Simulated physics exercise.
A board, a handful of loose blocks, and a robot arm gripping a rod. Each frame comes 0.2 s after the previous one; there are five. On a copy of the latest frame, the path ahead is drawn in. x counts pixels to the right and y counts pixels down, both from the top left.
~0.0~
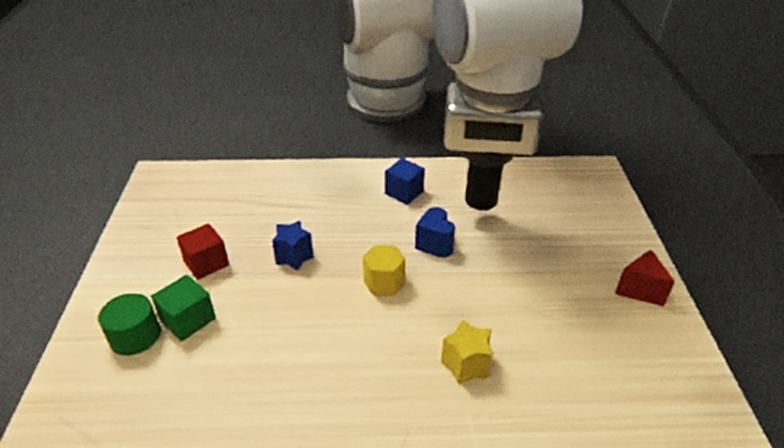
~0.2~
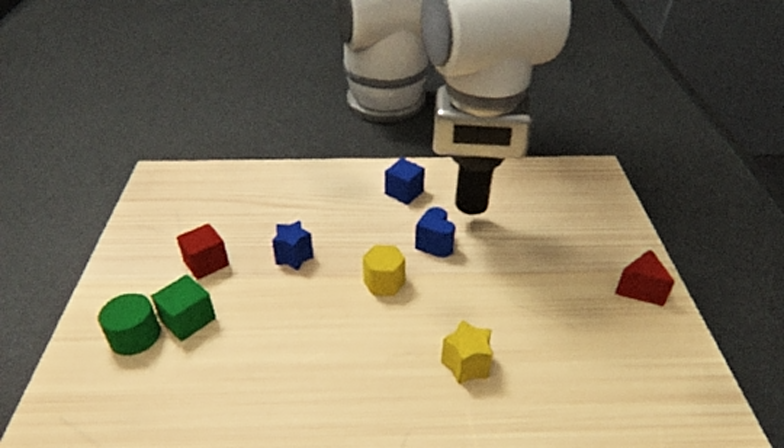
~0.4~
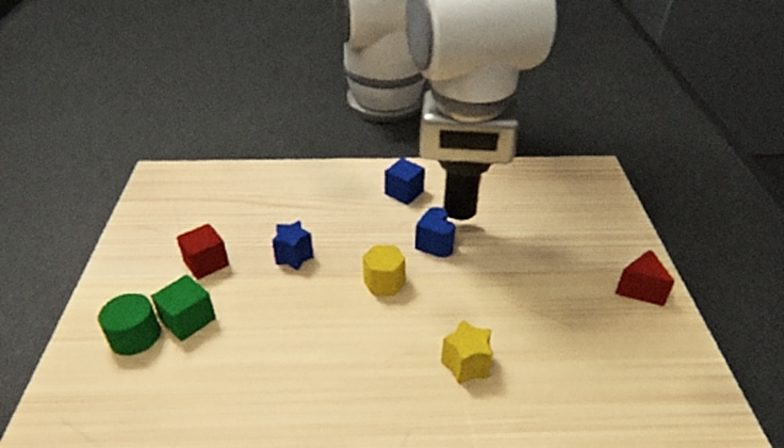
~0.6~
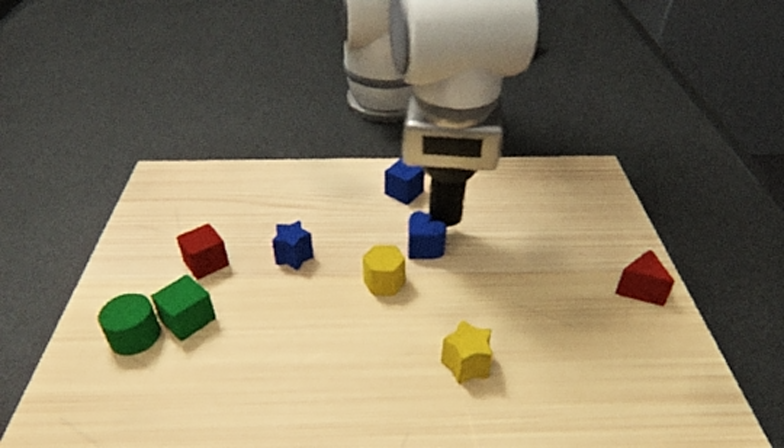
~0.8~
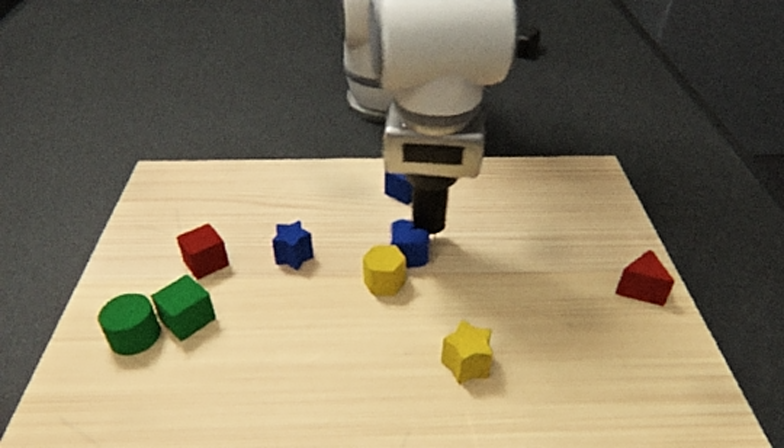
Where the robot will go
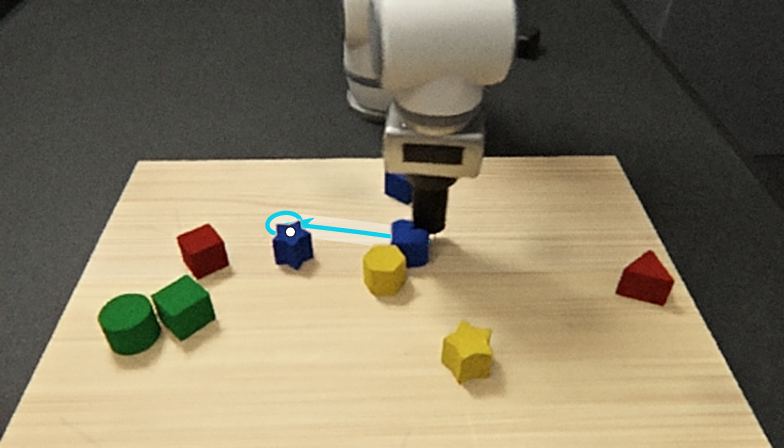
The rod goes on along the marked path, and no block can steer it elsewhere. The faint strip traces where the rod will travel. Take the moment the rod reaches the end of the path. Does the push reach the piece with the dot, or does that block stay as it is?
Once the path is done, it remains where it sat before.
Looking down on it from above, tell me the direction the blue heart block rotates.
Anticlockwise.
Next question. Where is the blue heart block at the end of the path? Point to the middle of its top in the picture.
It should be at (381, 232) by then.
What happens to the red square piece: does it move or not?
It stays put.
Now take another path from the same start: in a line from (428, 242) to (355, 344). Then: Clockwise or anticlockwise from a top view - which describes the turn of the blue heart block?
Spins clockwise.
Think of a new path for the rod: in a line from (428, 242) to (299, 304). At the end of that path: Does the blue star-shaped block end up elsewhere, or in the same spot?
When the path is over, the blue star-shaped block is still on its spot.
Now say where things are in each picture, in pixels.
In the first picture, lower end of the rod (481, 201), tops of blocks, red square piece (200, 238), blue star-shaped block (290, 232), yellow hexagon (384, 257), blue heart block (437, 220).
In the second picture, rod (472, 205), blocks as before.
In the third picture, rod (460, 210), blocks as before.
In the fourth picture, rod (446, 216), blue heart block (425, 224).
In the fifth picture, rod (429, 224), red square piece (200, 238), blue star-shaped block (290, 232), yellow hexagon (384, 257), blue heart block (407, 232).
The drawn path runs straight from (428, 242) to (284, 224); the dot is on the blue star-shaped block.
On the path given first. One third of the way, rod (378, 217); yellow hexagon (380, 261), turned 15° anticlockwise; blue heart block (381, 232), turned 45° anticlockwise.
Two thirds of the way, rod (329, 211); yellow hexagon (380, 261), turned 15° anticlockwise; blue heart block (381, 232), turned 45° anticlockwise.
At the end, rod (282, 206); red square piece not moved; blue star-shaped block not moved; yellow hexagon (380, 261), turned 15° anticlockwise; blue heart block (381, 232), turned 45° anticlockwise.
